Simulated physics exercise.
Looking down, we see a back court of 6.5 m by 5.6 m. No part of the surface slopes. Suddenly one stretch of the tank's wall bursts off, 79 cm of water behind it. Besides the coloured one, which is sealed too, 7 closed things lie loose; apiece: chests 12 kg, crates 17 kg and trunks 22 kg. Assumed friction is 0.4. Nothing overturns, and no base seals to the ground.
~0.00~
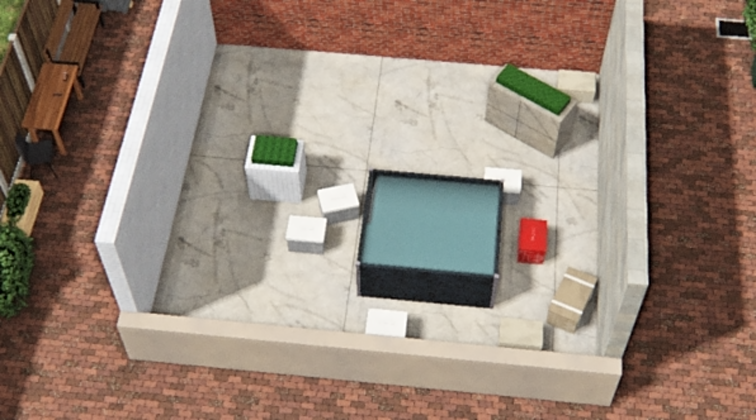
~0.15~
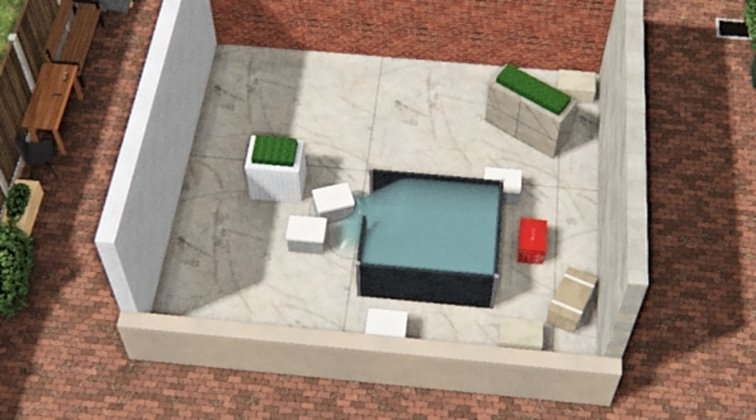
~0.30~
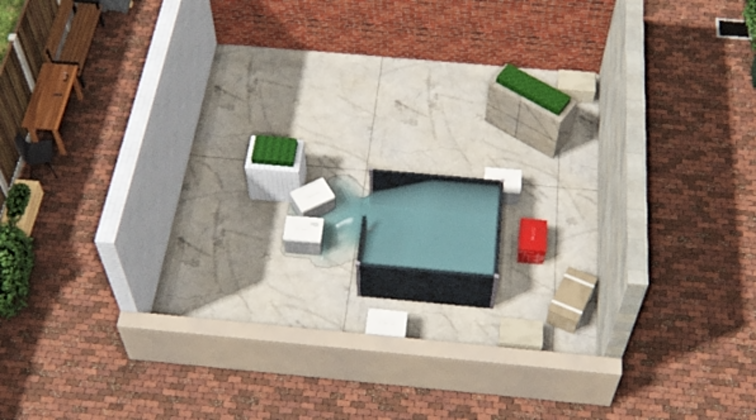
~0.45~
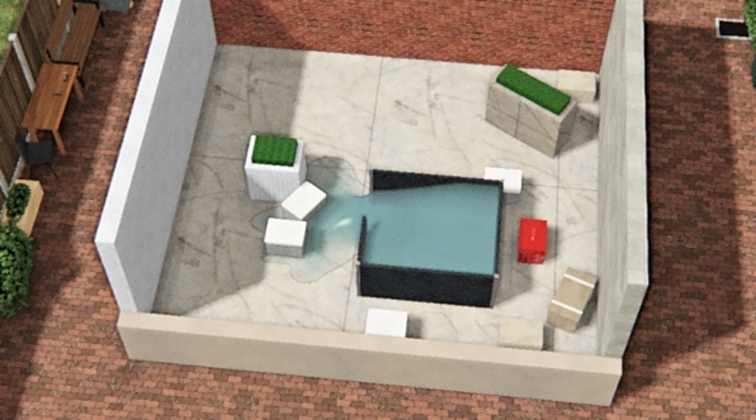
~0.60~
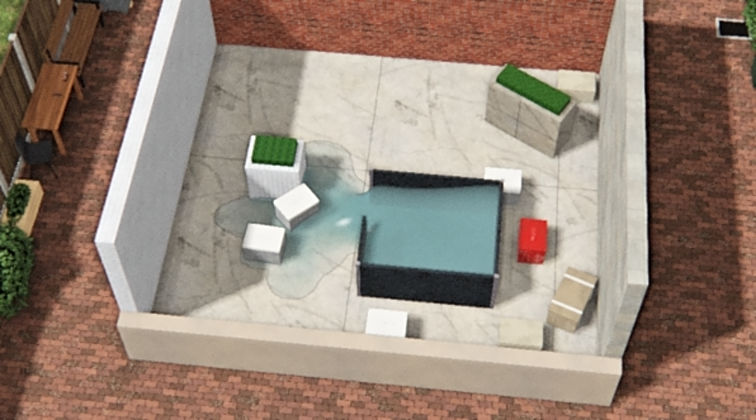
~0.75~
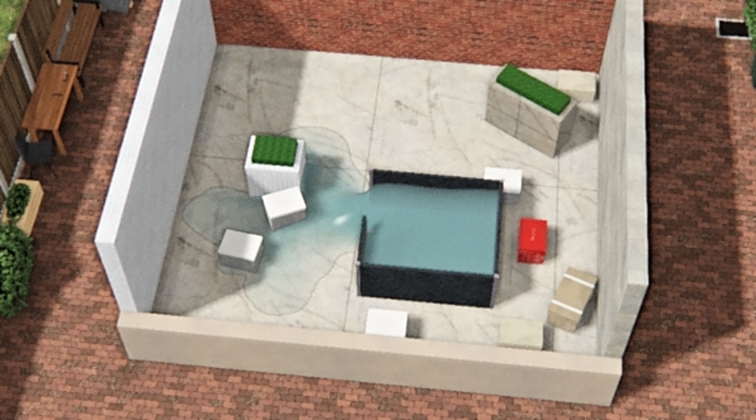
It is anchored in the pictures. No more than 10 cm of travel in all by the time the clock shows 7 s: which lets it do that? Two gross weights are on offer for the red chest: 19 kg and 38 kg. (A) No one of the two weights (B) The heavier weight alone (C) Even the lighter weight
Even the lighter weight.
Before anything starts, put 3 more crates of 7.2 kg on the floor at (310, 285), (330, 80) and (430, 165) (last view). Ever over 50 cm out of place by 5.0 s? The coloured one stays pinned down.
Order as listed: Outside the limit, outside the limit, inside the limit.
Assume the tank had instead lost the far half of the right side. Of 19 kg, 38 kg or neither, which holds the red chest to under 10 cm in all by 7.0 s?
Under that change, both options fail.
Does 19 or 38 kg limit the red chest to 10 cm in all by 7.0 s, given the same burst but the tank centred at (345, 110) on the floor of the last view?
Lab note - in that case: Heavier mass required.
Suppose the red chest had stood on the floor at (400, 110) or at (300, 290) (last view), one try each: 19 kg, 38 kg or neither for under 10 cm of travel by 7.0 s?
Taking the two tries in order, only the heavy one works and both fall short.
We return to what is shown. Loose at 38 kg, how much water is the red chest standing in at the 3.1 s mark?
About 0 cm.
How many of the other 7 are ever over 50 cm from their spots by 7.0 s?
6.
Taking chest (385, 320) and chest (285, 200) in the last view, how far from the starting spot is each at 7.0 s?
Net distance: First 250 cm, second 120 cm.
After 1.4 s the red chest would be 0 cm from its start with 19 kg and 0 cm from its start with 38 kg; 0 cm of water round it then.
After 3.1 s the red chest would be 0 cm from its start with 19 kg and 0 cm from its start with 38 kg; 0 cm of water round it then.
After 4.9 s the red chest would be 0 cm from its start with 19 kg and 0 cm from its start with 38 kg; 0 cm of water round it then.
After 7.0 s the red chest would be 5 cm from its start with 19 kg and 1 cm from its start with 38 kg; 3 cm of water round it then.
